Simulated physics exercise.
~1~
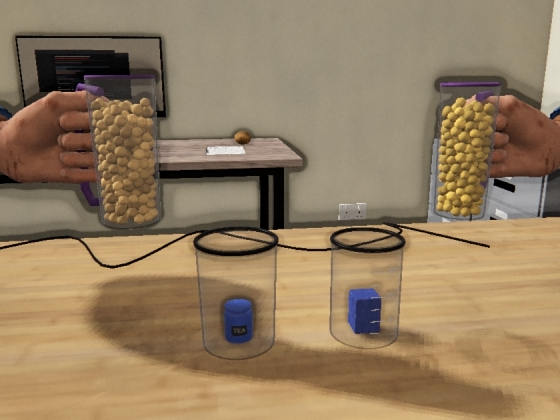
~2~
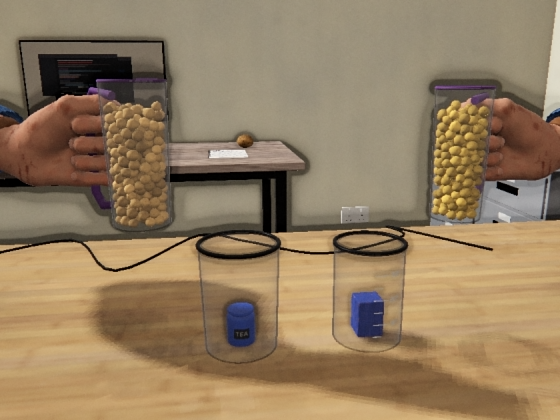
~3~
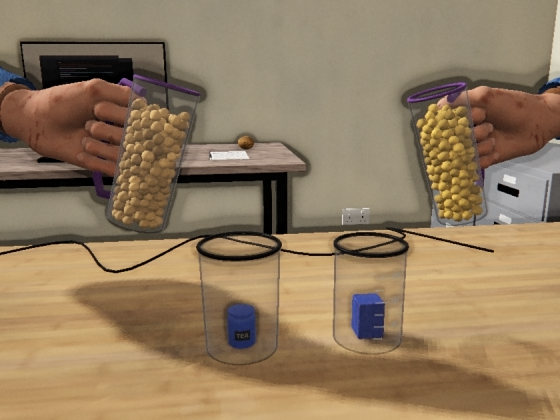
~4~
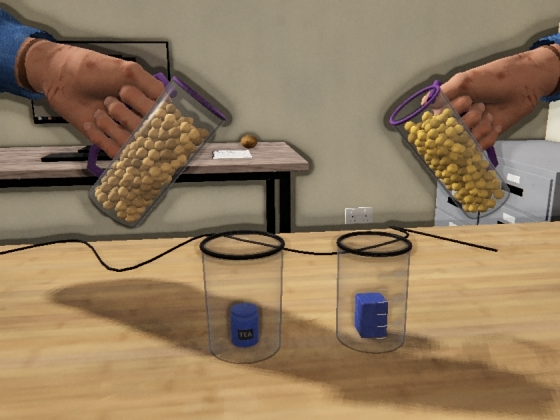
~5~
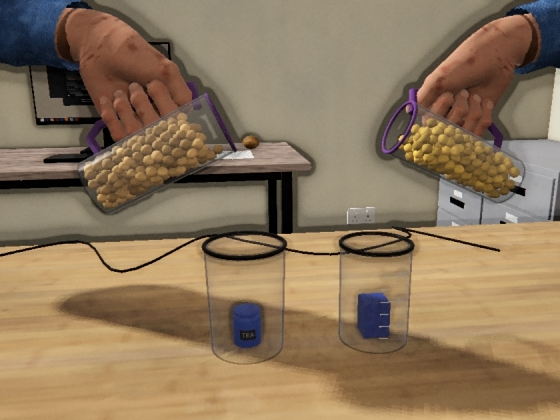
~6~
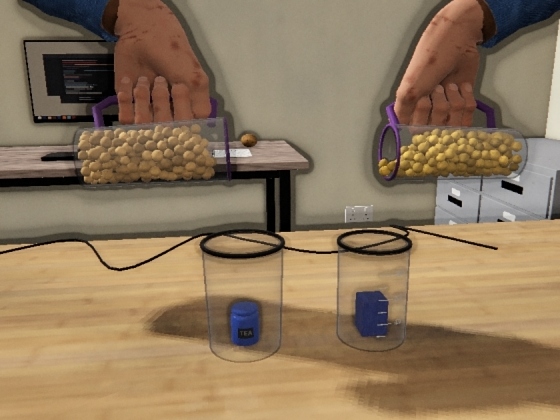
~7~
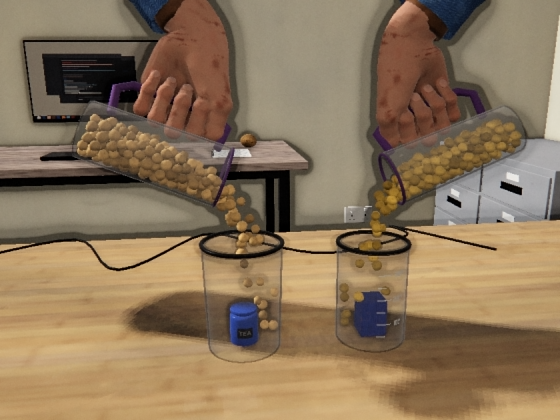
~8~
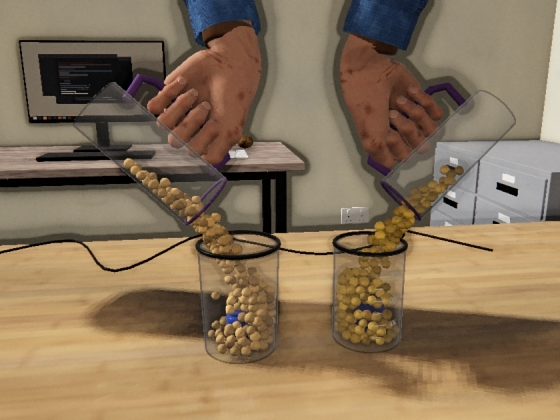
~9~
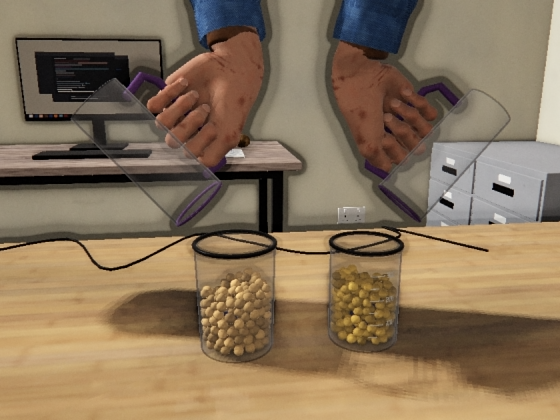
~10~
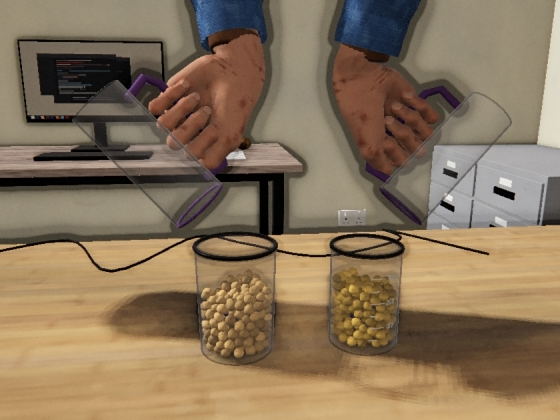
Two hands in blue sleeves hold clear, purple-rimmed cups, tan pellets on the left and yellow ones on the right, above a wooden table seen from the front in an office. Below them stand two see-through containers, a small blue jar in the left and a blue block in the right. The hands draw inward a little and tip the cups onto their sides. As they tilt further, the pellets stream down into both containers and pile around the blue objects. Finally the cups hang empty, and both objects are hidden beneath pellets, with none spilled outside.
